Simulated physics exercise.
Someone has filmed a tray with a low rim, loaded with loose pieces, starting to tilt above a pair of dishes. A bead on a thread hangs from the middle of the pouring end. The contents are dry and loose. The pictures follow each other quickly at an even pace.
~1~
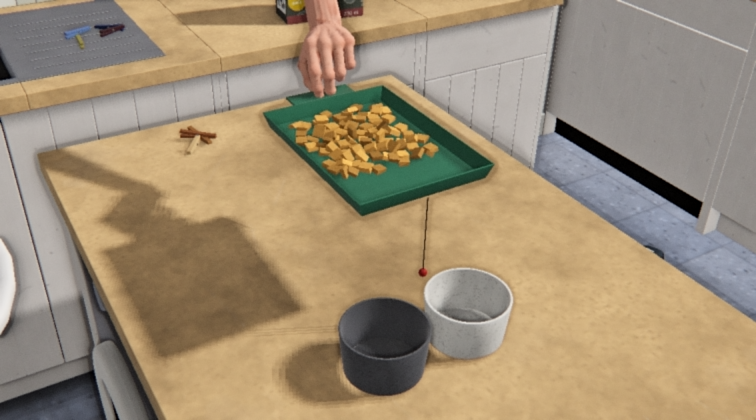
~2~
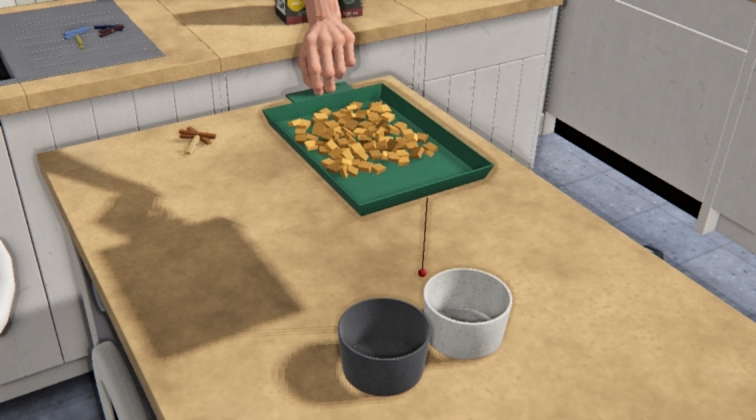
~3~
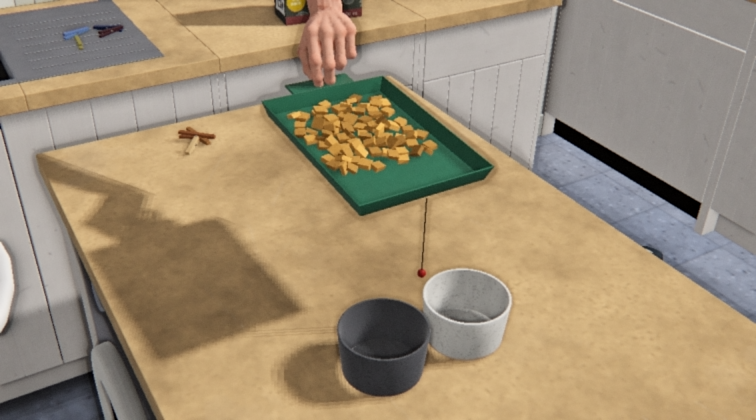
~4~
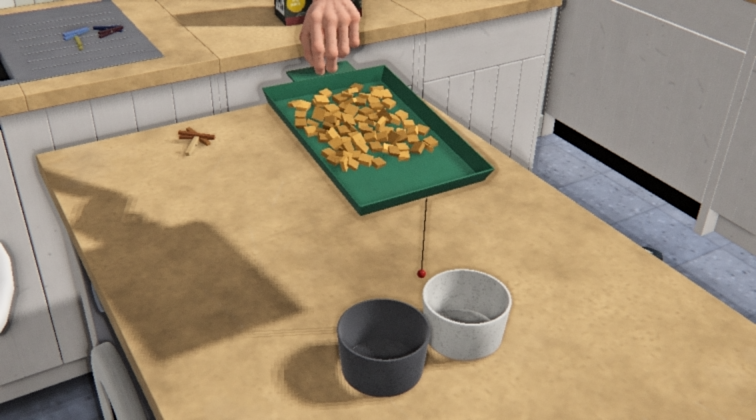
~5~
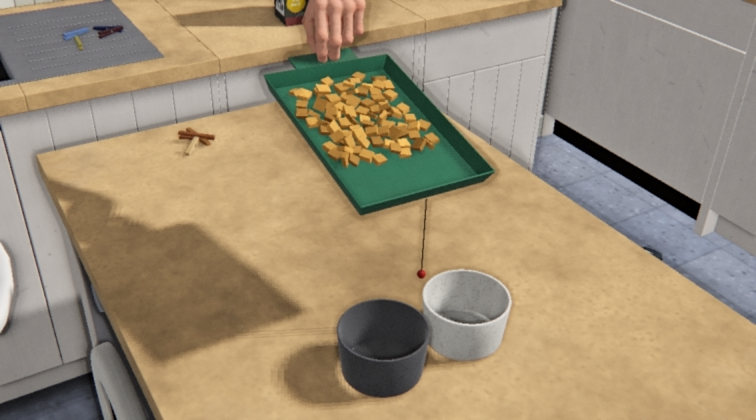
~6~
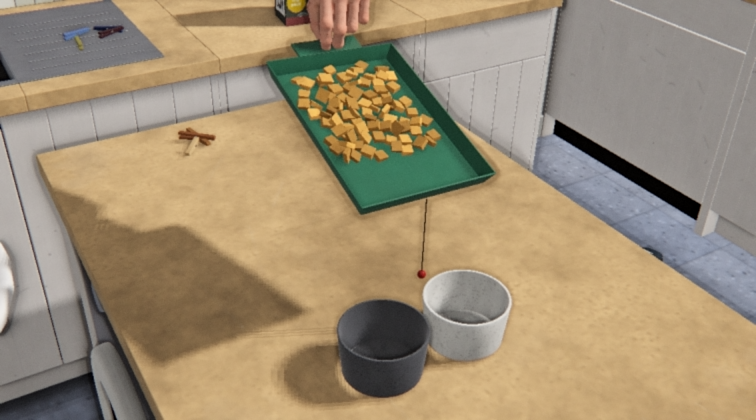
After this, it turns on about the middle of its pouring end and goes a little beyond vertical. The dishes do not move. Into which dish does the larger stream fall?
Fuller: The right-hand dish.
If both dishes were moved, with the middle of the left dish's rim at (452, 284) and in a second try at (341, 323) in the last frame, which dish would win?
First the left-hand dish, then the right-hand dish.
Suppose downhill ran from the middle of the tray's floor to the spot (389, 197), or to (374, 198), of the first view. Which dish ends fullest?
In turn: The left-hand dish; the left dish.
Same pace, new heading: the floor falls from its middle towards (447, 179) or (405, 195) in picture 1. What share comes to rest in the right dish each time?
First some 40, then 20 per cent.
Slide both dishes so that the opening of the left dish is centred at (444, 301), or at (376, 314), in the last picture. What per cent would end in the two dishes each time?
The first gives 70 %, the second 50 %.
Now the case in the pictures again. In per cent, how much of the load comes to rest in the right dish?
Roughly 70 in a hundred.
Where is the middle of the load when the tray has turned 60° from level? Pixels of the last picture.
Near (439, 176).
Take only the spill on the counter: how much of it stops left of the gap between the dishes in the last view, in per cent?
About 0 per cent.
Just after the last frame, tray tipped steeply; almost all on the tray; just a few in the air.
A moment on, tray tipped right over; roughly half on the tray; just a few in the left dish; roughly a quarter in the right dish; about a tenth outside both; roughly a quarter in the air.
Further on, tray tipped past a quarter turn; about a tenth in the left dish; roughly two thirds in the right dish; roughly a quarter outside both.
When it is over, tray tipped past a quarter turn; about a tenth in the left dish; roughly two thirds in the right dish; roughly a quarter outside both.
